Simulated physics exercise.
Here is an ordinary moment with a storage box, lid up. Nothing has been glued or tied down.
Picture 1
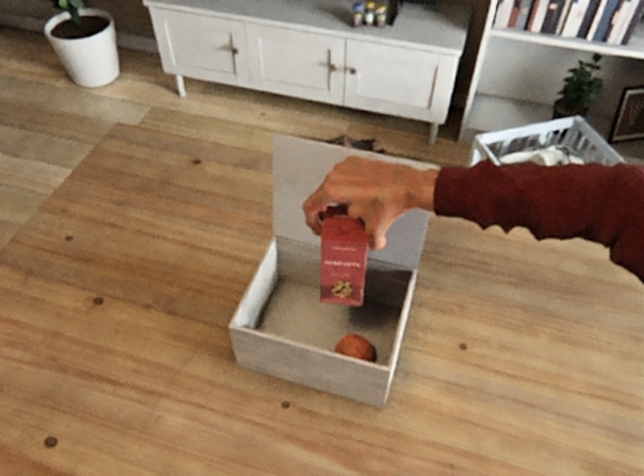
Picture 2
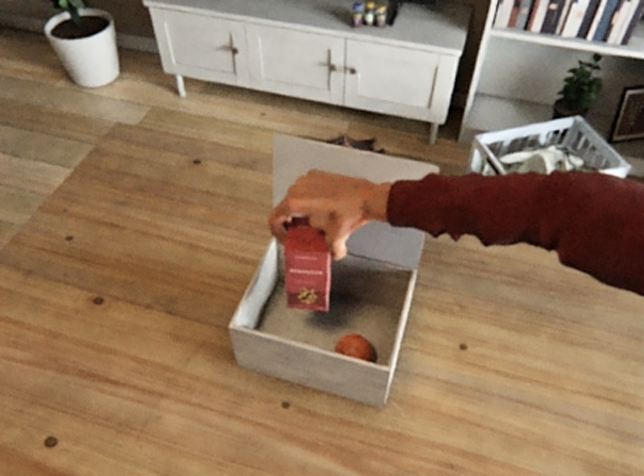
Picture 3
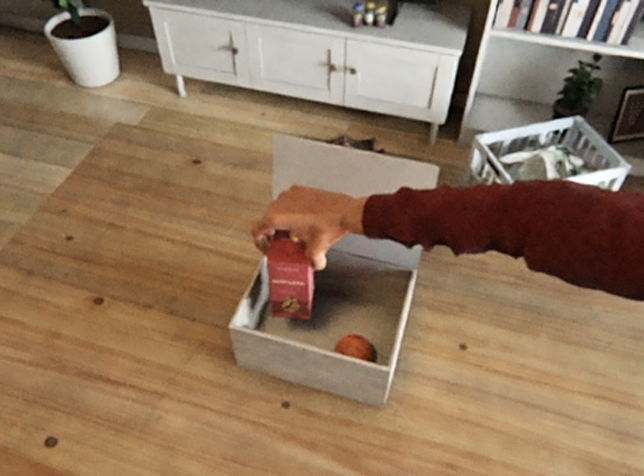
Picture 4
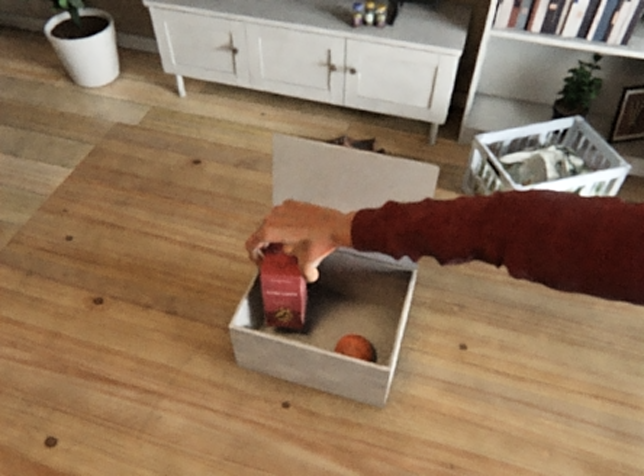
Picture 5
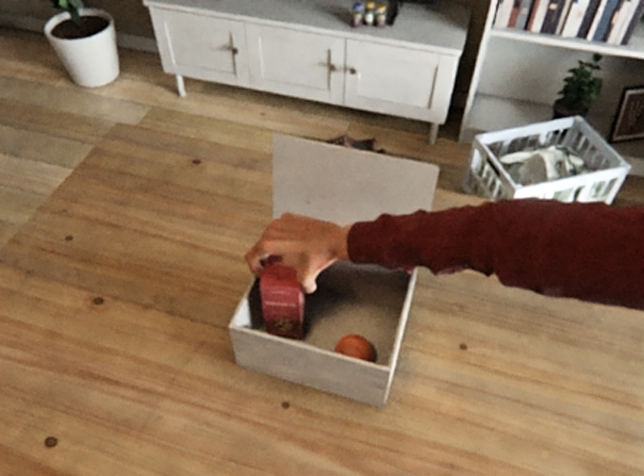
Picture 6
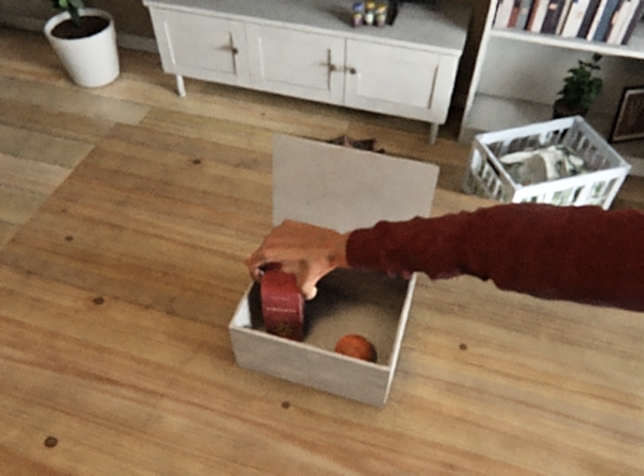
In the video, a hand in a dark red sleeve holds a red carton over an open storage box containing a round orange object, moves it left and lowers it into the box's left side, still gripping it.
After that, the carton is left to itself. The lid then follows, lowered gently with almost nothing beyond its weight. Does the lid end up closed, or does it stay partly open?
The lid ends up partly open.
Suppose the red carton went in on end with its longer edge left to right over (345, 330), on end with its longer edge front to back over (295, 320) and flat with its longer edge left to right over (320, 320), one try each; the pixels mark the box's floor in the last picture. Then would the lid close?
At first it fails to shut, the second time it fails to shut, and the third time it manages to shut.
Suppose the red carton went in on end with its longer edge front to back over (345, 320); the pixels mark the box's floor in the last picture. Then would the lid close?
The lid remains open a bit this time.
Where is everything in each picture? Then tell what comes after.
Still above its spot; red carton (344, 257), in the first frame.
Still above its spot; red carton (309, 265), in the second frame.
Still above its spot; red carton (292, 275), in the third frame.
Still above its spot; red carton (286, 286), in the fourth frame.
Still above its spot; red carton (285, 297), in the fifth frame.
Put in, still held; red carton (285, 302), in the sixth frame.
Then, 1.30 s after the last picture, lid 78° above the rim.
Then, 1.70 s after the last picture, lid 52° above the rim.
At rest, lid 25° above the rim; both in place. Seen from the same camera at the end, red carton near (285, 302).
